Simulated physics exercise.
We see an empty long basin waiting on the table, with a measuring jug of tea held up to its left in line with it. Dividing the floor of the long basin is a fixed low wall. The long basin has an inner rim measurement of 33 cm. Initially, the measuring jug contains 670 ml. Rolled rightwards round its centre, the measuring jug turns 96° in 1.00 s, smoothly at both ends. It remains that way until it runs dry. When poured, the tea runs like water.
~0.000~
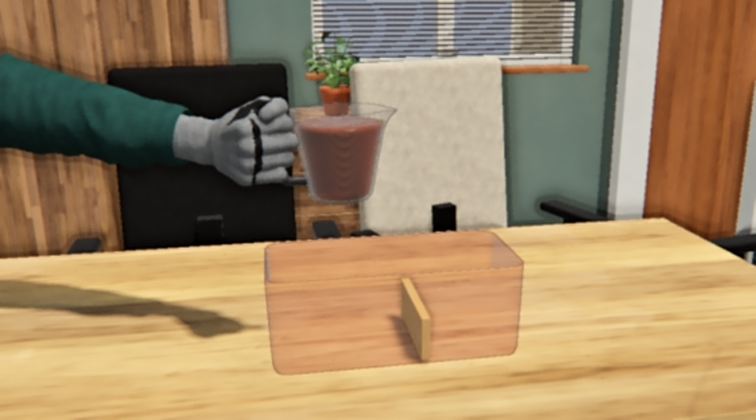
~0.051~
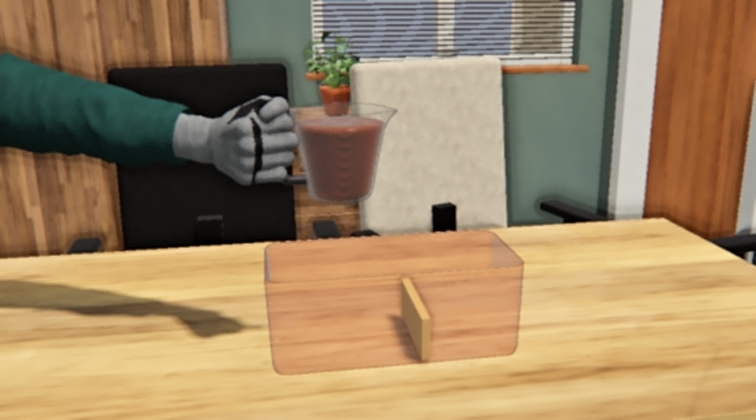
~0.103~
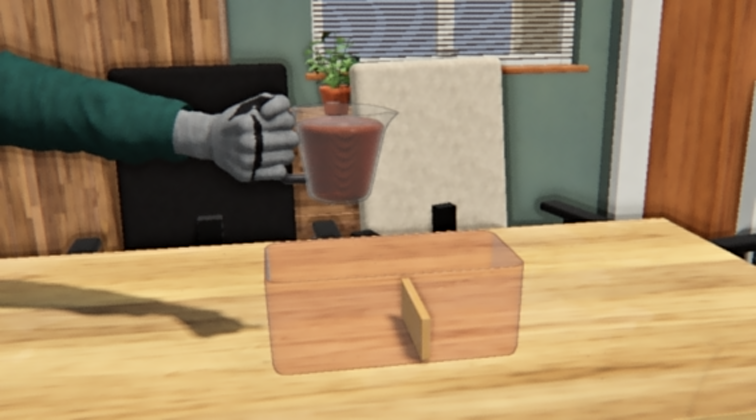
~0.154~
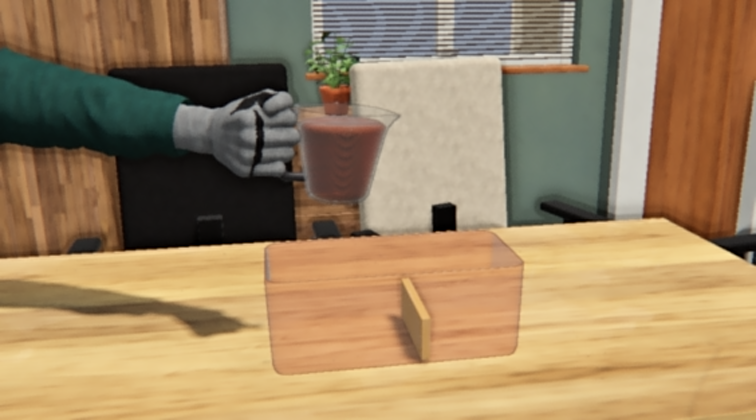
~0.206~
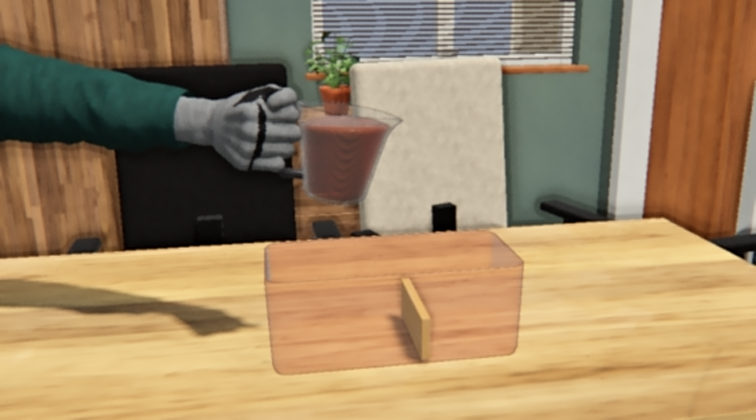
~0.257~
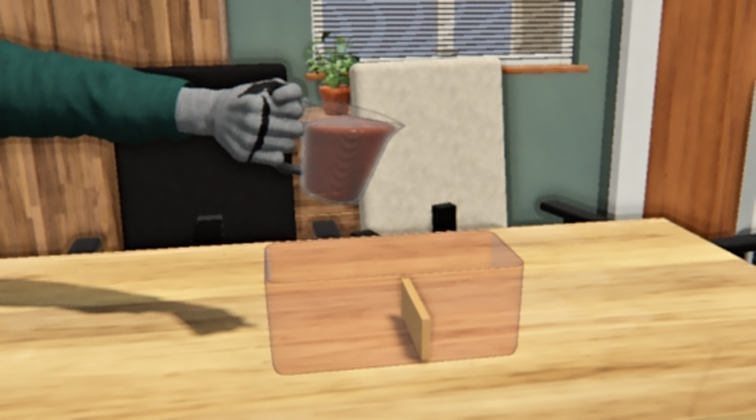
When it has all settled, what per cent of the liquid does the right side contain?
The right side contains about 95 per cent.
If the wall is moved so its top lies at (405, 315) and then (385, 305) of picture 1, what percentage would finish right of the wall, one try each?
Try 1: 90 %; try 2: 95 %.
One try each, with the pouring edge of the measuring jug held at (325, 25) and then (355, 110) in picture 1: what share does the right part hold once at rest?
20 and 40 %.
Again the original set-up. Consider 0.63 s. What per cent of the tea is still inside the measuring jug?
I'd estimate some 68 % remains.
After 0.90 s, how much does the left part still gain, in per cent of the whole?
Roughly 3 in a hundred.
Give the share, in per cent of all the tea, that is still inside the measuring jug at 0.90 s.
Around 20 percent of it.
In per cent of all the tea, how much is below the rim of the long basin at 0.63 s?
I reckon close to 10 percent of it.
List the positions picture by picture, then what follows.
In the first frame, tilt 0°; pouring edge (397, 108); surface from (296, 124) to (384, 120); the long basin's rim runs from (265, 264) to (508, 248); the wall's top is at (415, 298).
In the second frame, tilt 1°; pouring edge (398, 109); surface from (296, 123) to (384, 121).
In the third frame, tilt 3°; pouring edge (399, 111); surface from (297, 123) to (384, 121).
In the fourth frame, tilt 6°; pouring edge (401, 114); surface from (299, 123) to (386, 123).
In the fifth frame, tilt 10°; pouring edge (403, 119); surface from (301, 124) to (390, 123).
In the sixth frame, tilt 15°; pouring edge (406, 124); surface from (304, 126) to (395, 124).
Then, 0.63 s in, the tilt is 67° and 69 per cent is still to pour, 0 is left of the wall and 9 right of it.
Then, 0.90 s in, the tilt is 94° and 19 per cent is still to pour, 1 is left of the wall and 62 right of it.
Then, 1.19 s in, the tilt is 96° and 1 per cent is still to pour, 3 is left of the wall and 92 right of it.
Then, 1.50 s in, the tilt is 96° and 0 per cent is still to pour, 4 is left of the wall and 95 right of it.
Finally, 4 per cent lies left of the wall, 95 right of it and 1 outside.
